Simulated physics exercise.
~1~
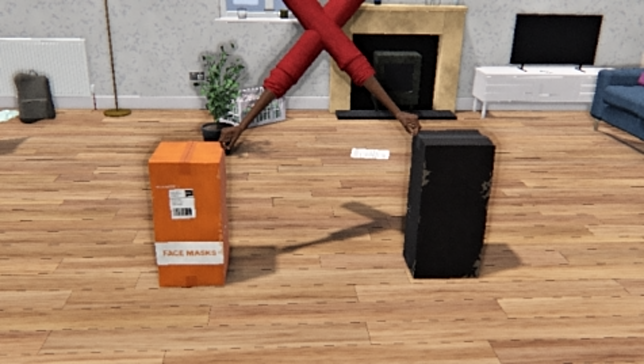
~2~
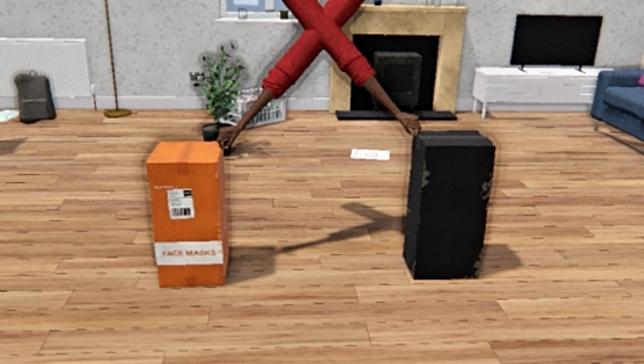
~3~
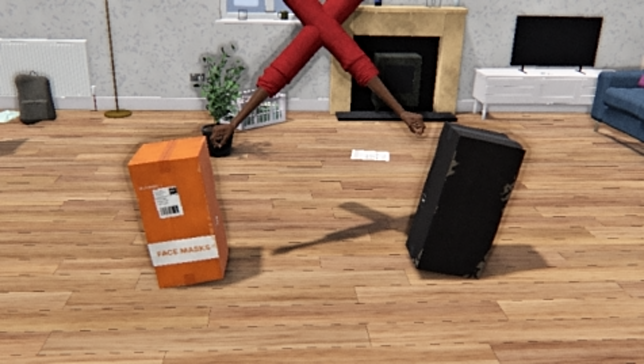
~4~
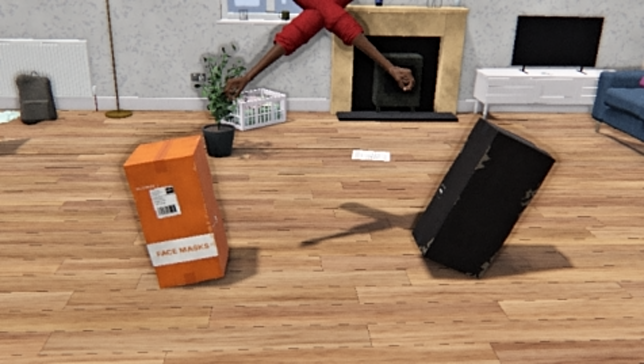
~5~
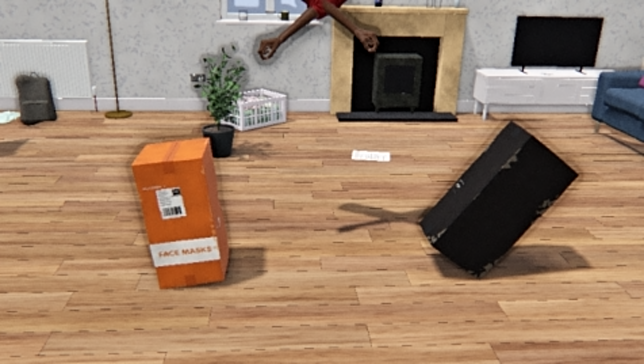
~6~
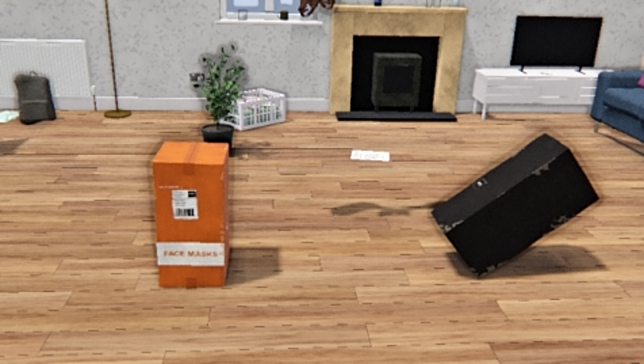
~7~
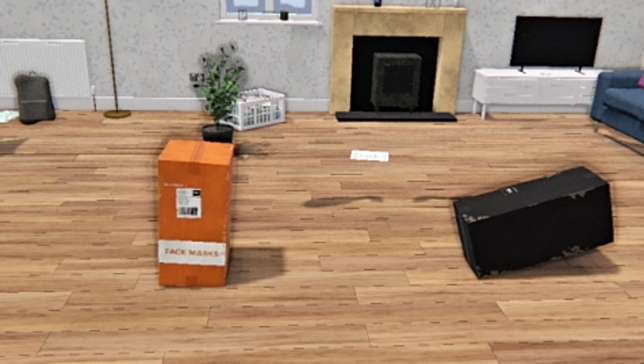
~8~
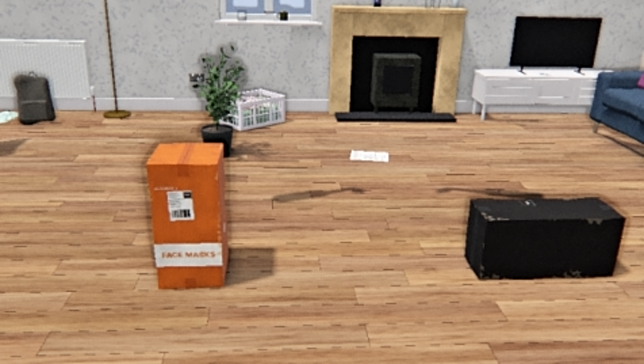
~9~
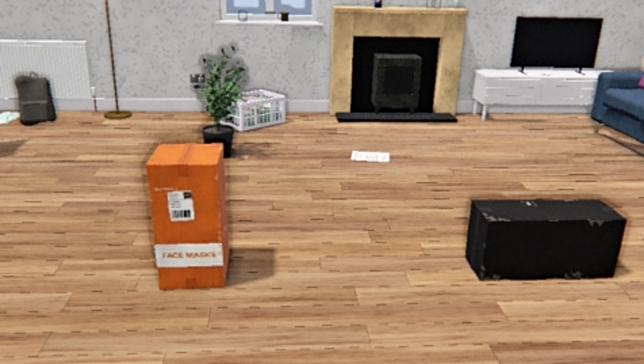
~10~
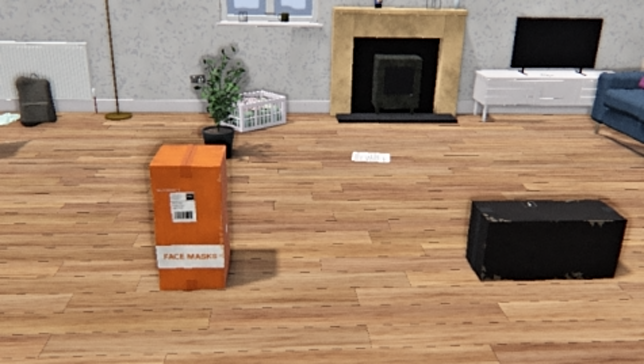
A black box shoved by a hand topples right onto its side; an orange parcel rocks upright.
